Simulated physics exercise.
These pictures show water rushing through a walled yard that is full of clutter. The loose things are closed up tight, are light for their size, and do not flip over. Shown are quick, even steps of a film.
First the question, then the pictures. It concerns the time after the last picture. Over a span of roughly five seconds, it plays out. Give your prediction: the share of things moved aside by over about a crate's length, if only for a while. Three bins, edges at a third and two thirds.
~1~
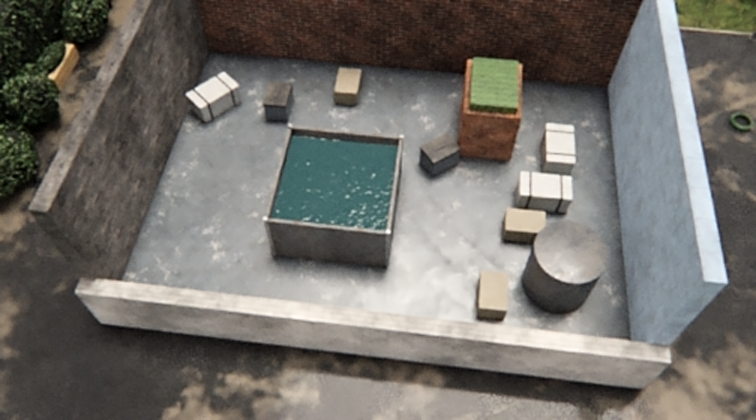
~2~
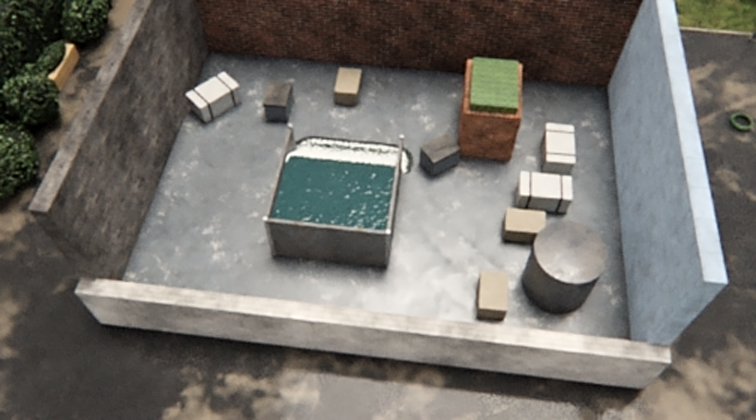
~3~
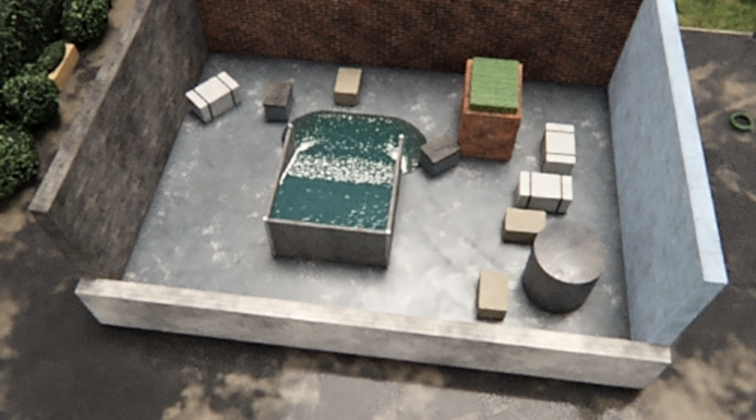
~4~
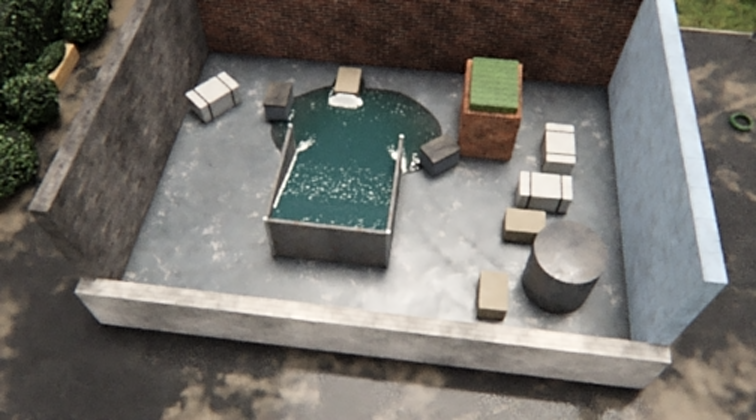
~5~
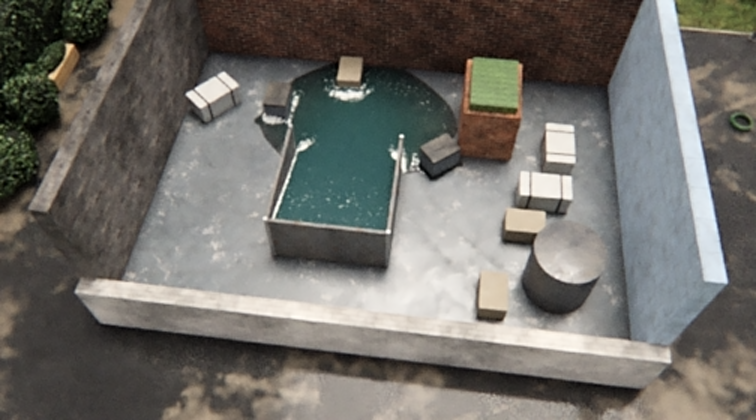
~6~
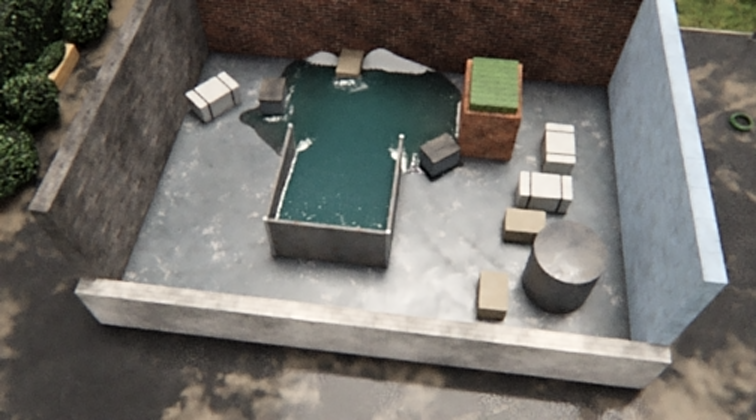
The portion knocked well out of place is a third to two thirds.
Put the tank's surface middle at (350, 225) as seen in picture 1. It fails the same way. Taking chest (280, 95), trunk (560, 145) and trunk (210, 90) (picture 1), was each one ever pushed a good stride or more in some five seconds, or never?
First displaced far, then displaced far, then displaced far.
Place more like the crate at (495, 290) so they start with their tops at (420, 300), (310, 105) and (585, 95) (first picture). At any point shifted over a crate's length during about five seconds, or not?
Copy by copy, in order: Largely stays, relocated, relocated.
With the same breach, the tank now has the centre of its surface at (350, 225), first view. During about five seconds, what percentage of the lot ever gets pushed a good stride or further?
Close to 60 %.
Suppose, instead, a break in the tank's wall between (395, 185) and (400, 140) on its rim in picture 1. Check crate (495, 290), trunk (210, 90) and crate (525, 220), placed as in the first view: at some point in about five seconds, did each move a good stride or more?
Went past that, fell short, went past that.
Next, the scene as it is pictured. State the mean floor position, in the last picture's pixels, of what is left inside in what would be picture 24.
(407, 185).
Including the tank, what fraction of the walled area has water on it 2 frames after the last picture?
I'd put it near 30 percent.
A moment on, 1 of 8 are well off their spots; 1 afloat.
Next, 2 of 8 are well off their spots; 2 afloat.
Later, 4 of 8 are well off their spots; 2 afloat.
In the end, 5 of 8 are well off their spots, and 5 have been at some point; 4 afloat.
